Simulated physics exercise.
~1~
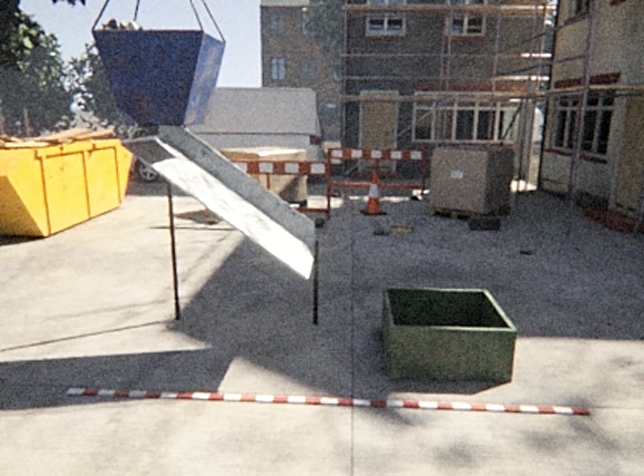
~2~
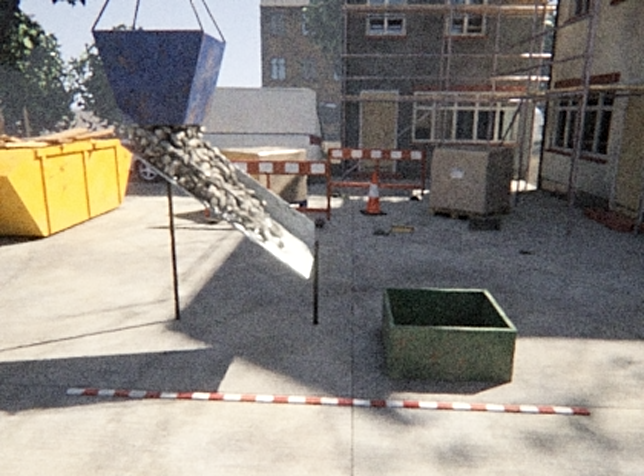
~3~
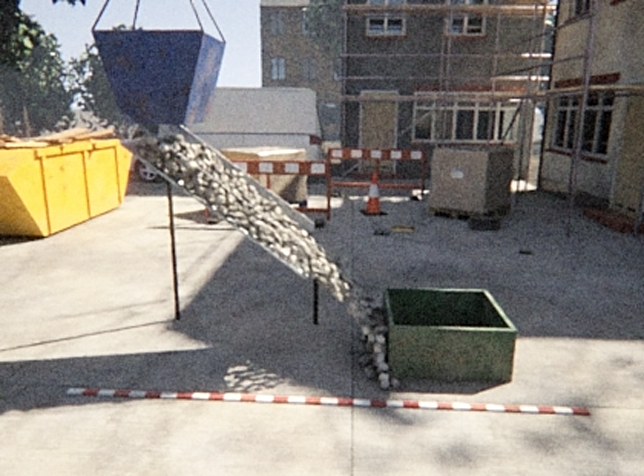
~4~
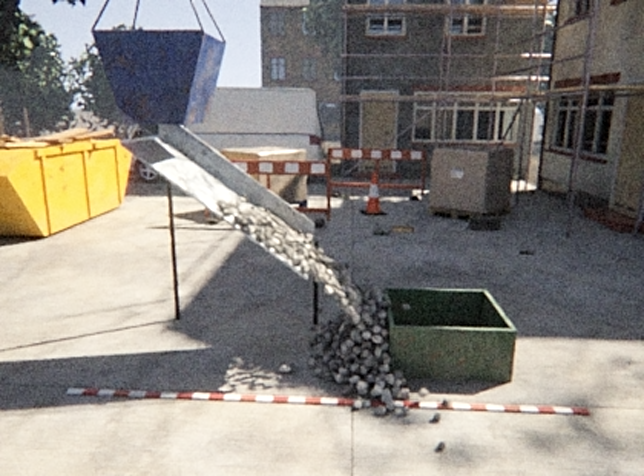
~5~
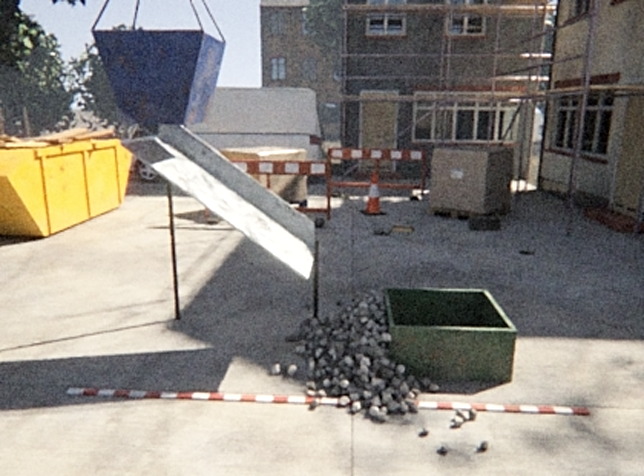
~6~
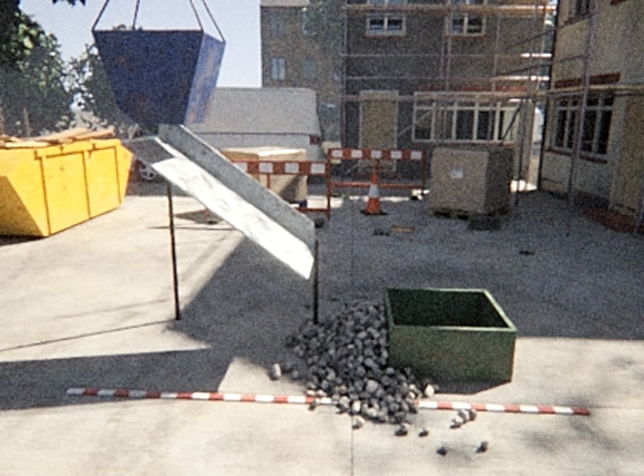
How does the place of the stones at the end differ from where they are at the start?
At the start the stones are out of sight in the blue skip above the chute. At the end they lie in a heap on the ground, mostly against the left side of the green bin, with a few scattered in front.
In a sunny building yard, grey stones slide down a chute and pile left of a green bin.
